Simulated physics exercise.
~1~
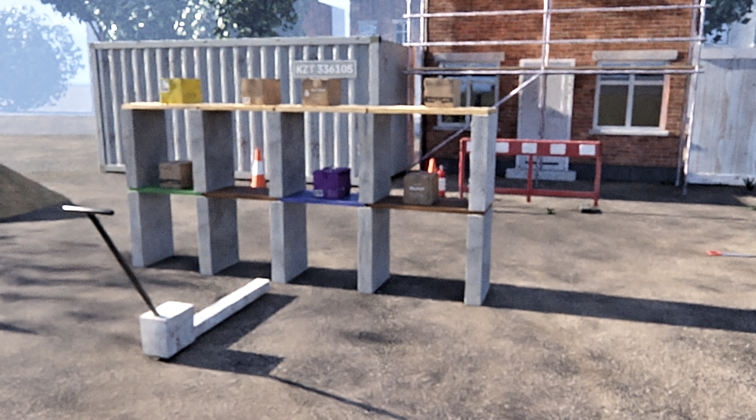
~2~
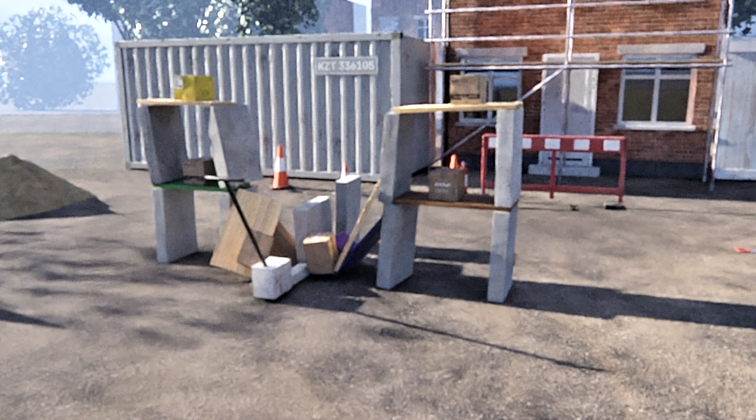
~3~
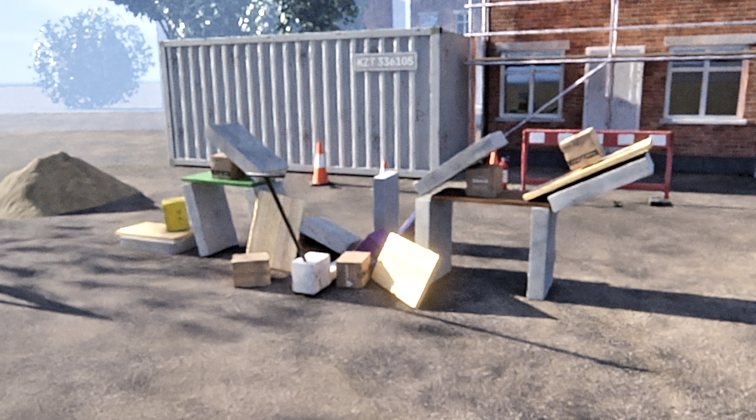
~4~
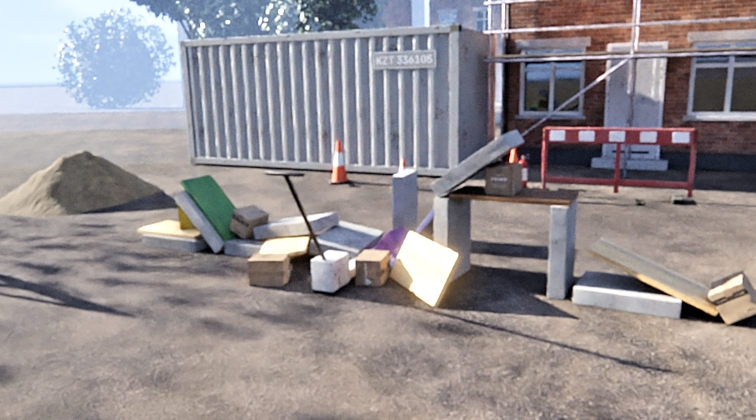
A two-tier rack of grey blocks and boards stood in a yard until a low jack slid into its foot; the middle collapsed, then the left side and upper right, leaving the blue board down and tilted and one lower right section standing.
